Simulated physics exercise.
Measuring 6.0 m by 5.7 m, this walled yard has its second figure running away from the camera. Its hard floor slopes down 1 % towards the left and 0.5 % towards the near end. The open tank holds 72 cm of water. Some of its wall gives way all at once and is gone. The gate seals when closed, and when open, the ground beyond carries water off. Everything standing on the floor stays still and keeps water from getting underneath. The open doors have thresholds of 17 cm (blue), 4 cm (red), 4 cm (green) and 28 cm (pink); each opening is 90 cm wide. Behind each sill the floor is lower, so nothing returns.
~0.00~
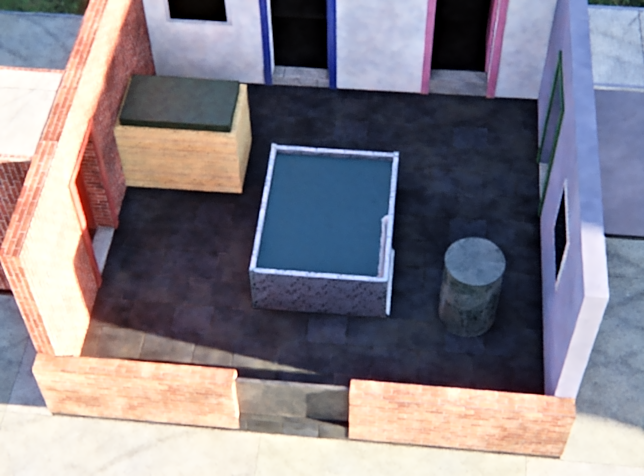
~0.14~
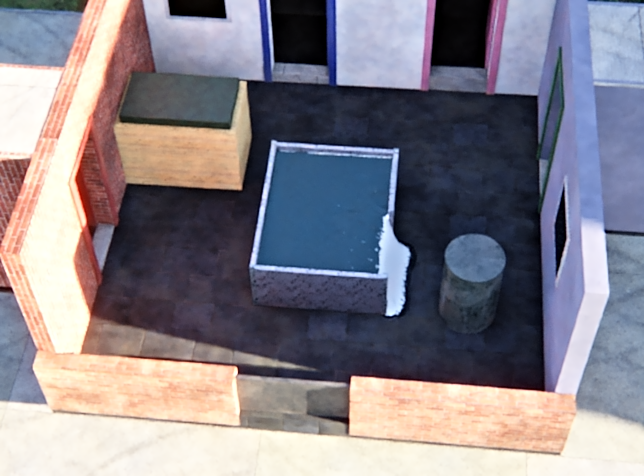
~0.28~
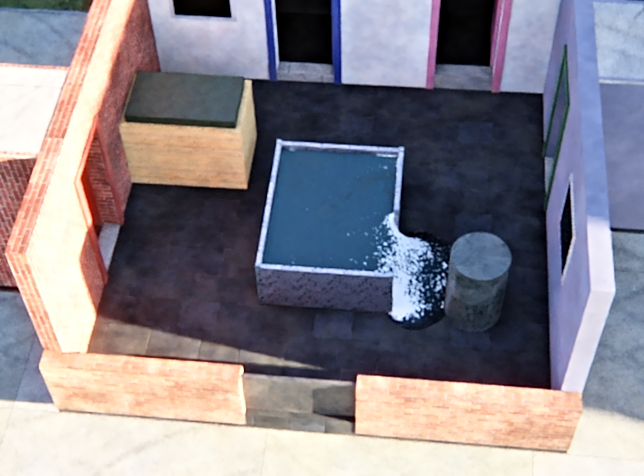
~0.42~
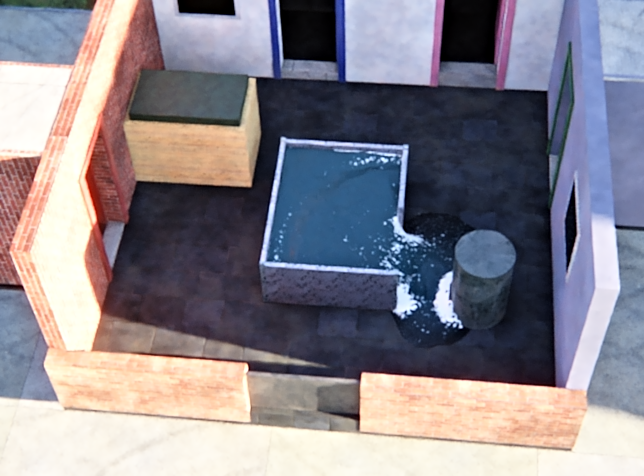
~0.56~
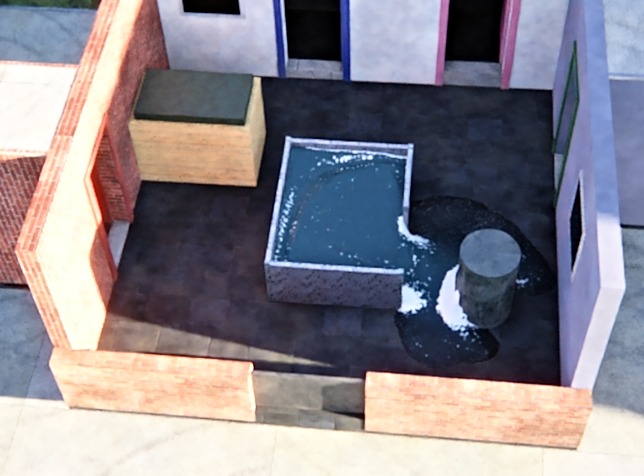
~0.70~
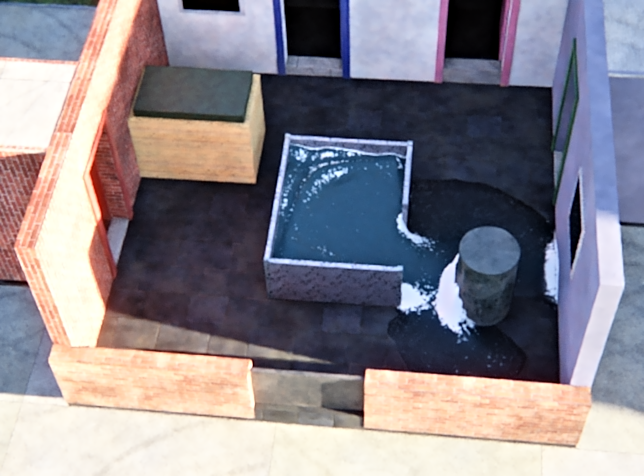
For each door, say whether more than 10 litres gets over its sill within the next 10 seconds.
As I see it, watch the blue door: It will not outstrip the limit; watch the red door: It will outstrip the limit; watch the green door: It will outstrip the limit; watch the pink door: It will not outstrip the limit.
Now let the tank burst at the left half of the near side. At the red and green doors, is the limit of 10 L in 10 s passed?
Short answer, against that limit: Red overshoots, green is fine.
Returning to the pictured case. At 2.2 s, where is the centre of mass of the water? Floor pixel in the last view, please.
Near (419, 259).
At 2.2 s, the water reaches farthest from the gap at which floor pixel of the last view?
Somewhere near pixel (549, 92).
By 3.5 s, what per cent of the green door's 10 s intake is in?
I'd say close to 55 percent.
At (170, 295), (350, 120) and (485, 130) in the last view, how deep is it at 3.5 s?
Spot by spot: Some 1, 1, then 5 cm.
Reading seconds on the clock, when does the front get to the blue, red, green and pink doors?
So, blue at 3.4 s, then red at 4.5 s, green at 1.1 s, and pink at 2.2 s.
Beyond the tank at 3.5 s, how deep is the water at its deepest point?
About 26 cm at most.
After 1.4 s water covers 25 % of the floor and is deepest (52 cm) near (446, 287); blue door not reached, red door not reached, green door 14 cm at the sill, 1 L in, pink door not reached.
After 2.2 s water covers 40 % of the floor and is deepest (37 cm) near (446, 287); blue door not reached, red door not reached, green door 13 cm at the sill, 30 L in, pink door 6 cm at the sill, 0 L in.
After 3.5 s water covers 60 % of the floor and is deepest (26 cm) near (445, 298); blue door 3 cm at the sill, 0 L in, red door not reached, green door 10 cm at the sill, 67 L in, pink door 17 cm at the sill, 0 L in.
After 6.0 s water covers 90 % of the floor and is deepest (16 cm) near (543, 413); blue door 5 cm at the sill, 0 L in, red door 7 cm at the sill, 9 L in, green door 8 cm at the sill, 101 L in, pink door 13 cm at the sill, 0 L in.
After 10.0 s water covers 100 % of the floor and is deepest (16 cm) near (168, 81); blue door 11 cm at the sill, 0 L in, red door 8 cm at the sill, 45 L in, green door 6 cm at the sill, 119 L in, pink door 6 cm at the sill, 0 L in.
